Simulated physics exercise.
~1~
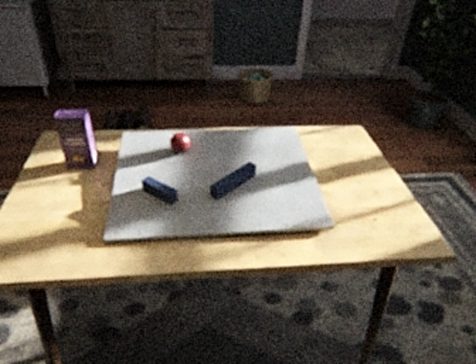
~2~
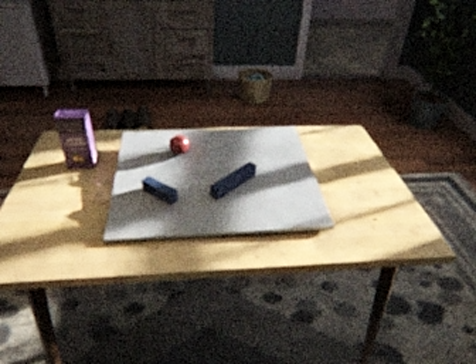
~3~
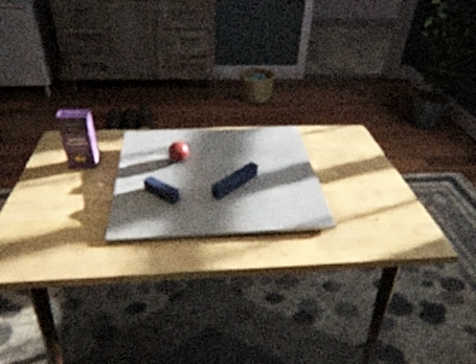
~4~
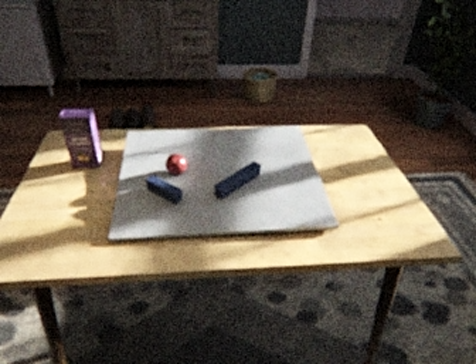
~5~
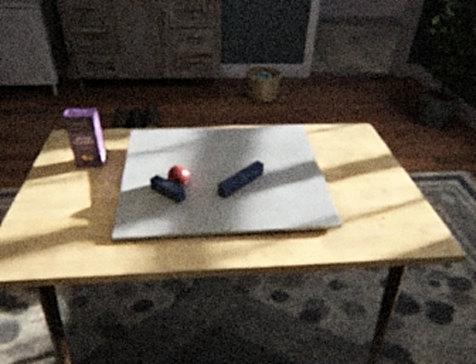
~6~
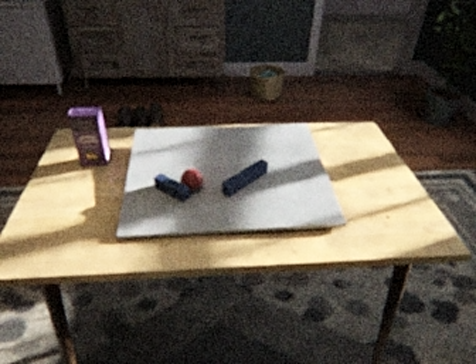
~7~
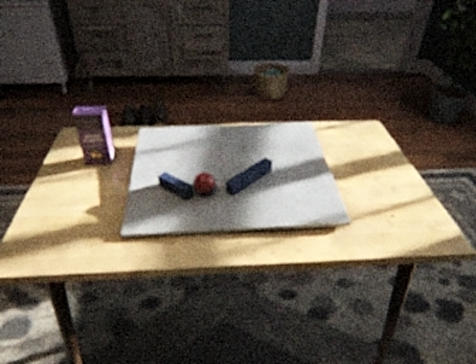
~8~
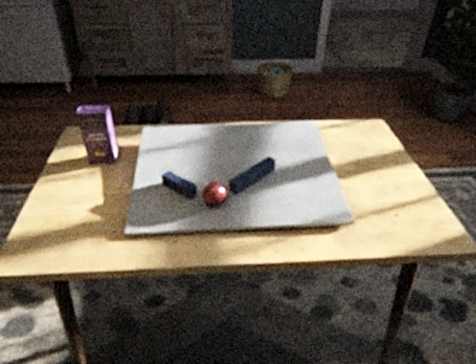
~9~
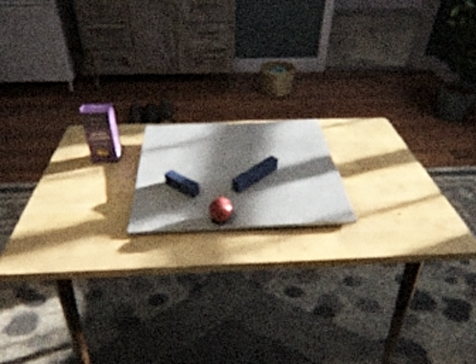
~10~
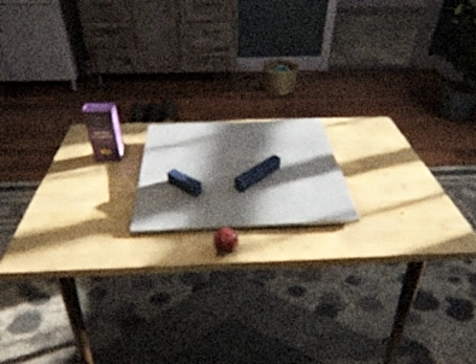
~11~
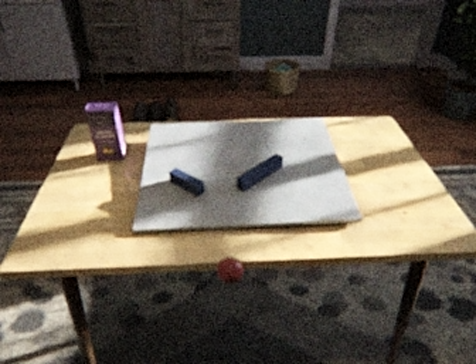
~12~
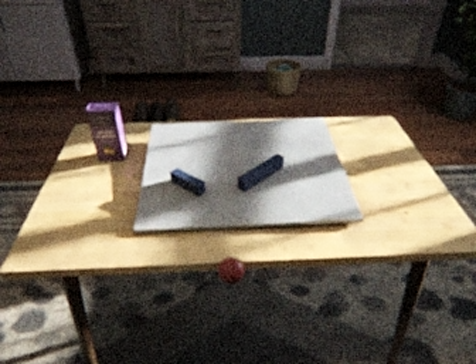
A red apple rolled slowly down a tilted gray board on a wooden table, met the left dark blue block, veered right through the gap between the two blocks, then rolled off the board's near side and ended at the table's front edge.
